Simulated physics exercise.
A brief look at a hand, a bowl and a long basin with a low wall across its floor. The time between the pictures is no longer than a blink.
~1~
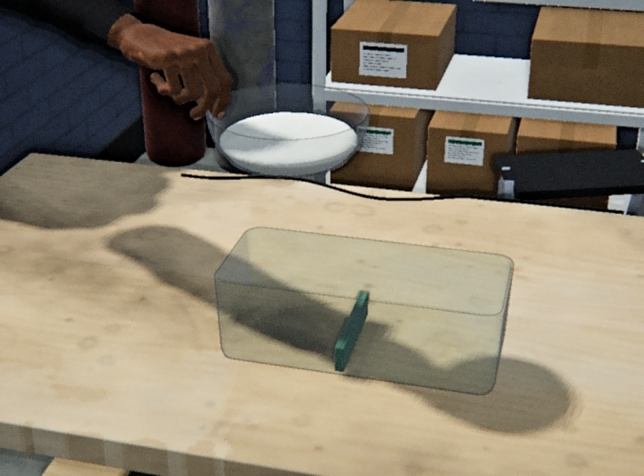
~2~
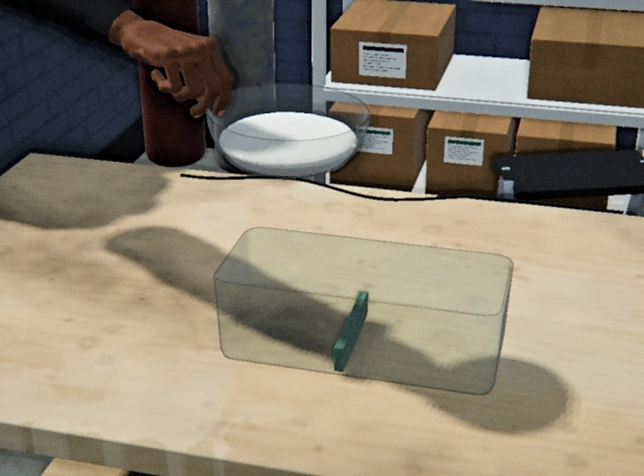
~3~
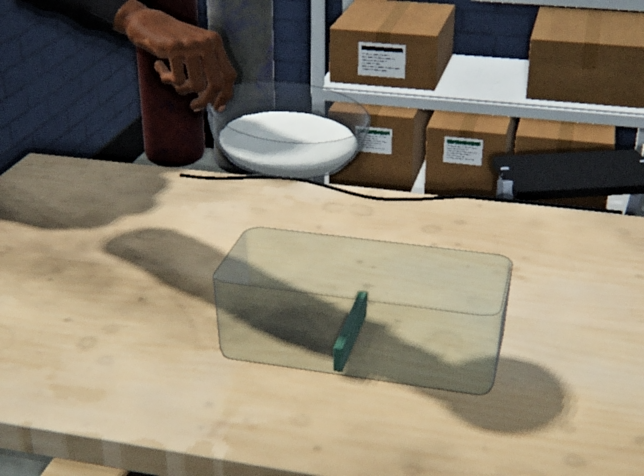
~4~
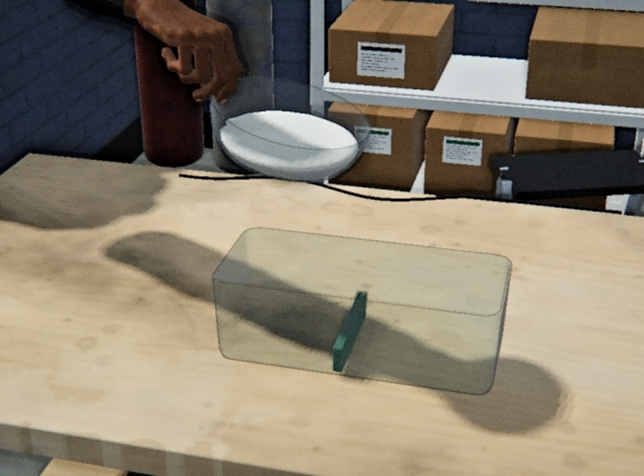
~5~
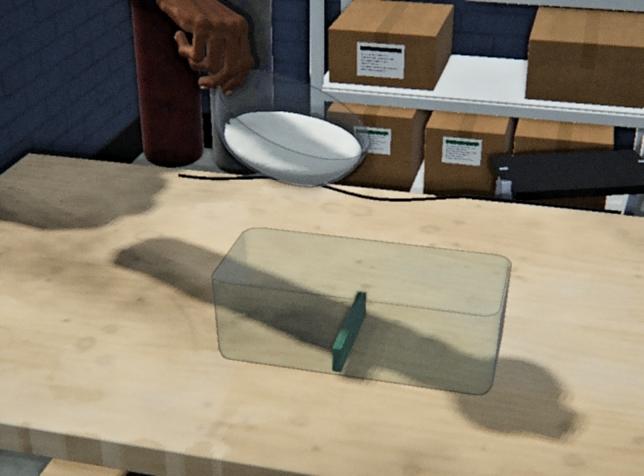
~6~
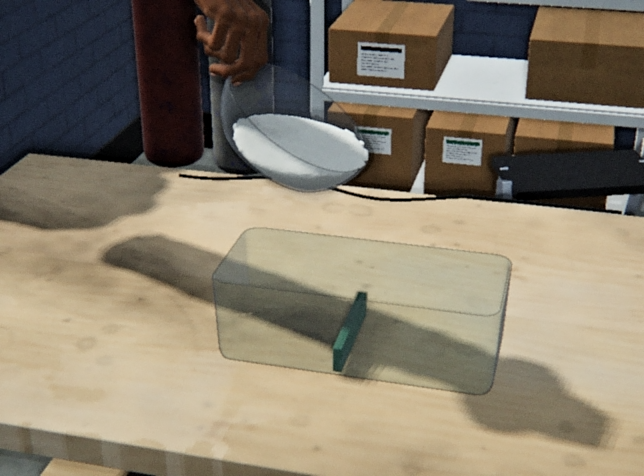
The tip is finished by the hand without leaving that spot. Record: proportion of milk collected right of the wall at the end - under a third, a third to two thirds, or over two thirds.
Proportion recorded: Over two thirds.
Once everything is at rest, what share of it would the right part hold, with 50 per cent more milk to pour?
About 70 parts in a hundred, give or take.
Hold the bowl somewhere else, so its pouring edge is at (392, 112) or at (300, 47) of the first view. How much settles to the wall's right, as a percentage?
First try: Near 80 percent; second try: Near 40 percent.
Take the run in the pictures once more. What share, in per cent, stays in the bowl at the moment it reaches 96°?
5 %.
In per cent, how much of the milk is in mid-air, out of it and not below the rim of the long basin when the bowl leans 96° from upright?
About 40 per cent.
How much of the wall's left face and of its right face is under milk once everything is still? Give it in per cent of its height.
Left side: Approx. 20 %; right side: Approx. 40 %.
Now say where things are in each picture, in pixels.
In the first frame, tilt 0°; pouring edge (367, 119); surface from (224, 129) to (358, 141); the long basin's rim runs from (231, 253) to (508, 287); the wall's top is at (352, 320).
In the second frame, tilt 1°; pouring edge (367, 121); surface from (224, 128) to (358, 143).
In the third frame, tilt 6°; pouring edge (367, 127); surface from (224, 125) to (357, 145).
In the fourth frame, tilt 13°; pouring edge (368, 137); surface from (225, 123) to (358, 149).
In the fifth frame, tilt 22°; pouring edge (367, 150); surface from (229, 121) to (358, 153).
In the sixth frame, tilt 33°; pouring edge (364, 164); surface from (238, 121) to (367, 156).
A moment on, the tilt is 96° and 4 per cent is still to pour, 0 is left of the wall and 55 right of it.
Next, the tilt is 109° and 0 per cent is still to pour, 18 is left of the wall and 74 right of it.
Then the tilt is 109° and 0 per cent is still to pour, 22 is left of the wall and 75 right of it.
Later the tilt is 109° and 0 per cent is still to pour, 22 is left of the wall and 75 right of it.
In the end 22 per cent lies left of the wall, 75 right of it and 4 outside.
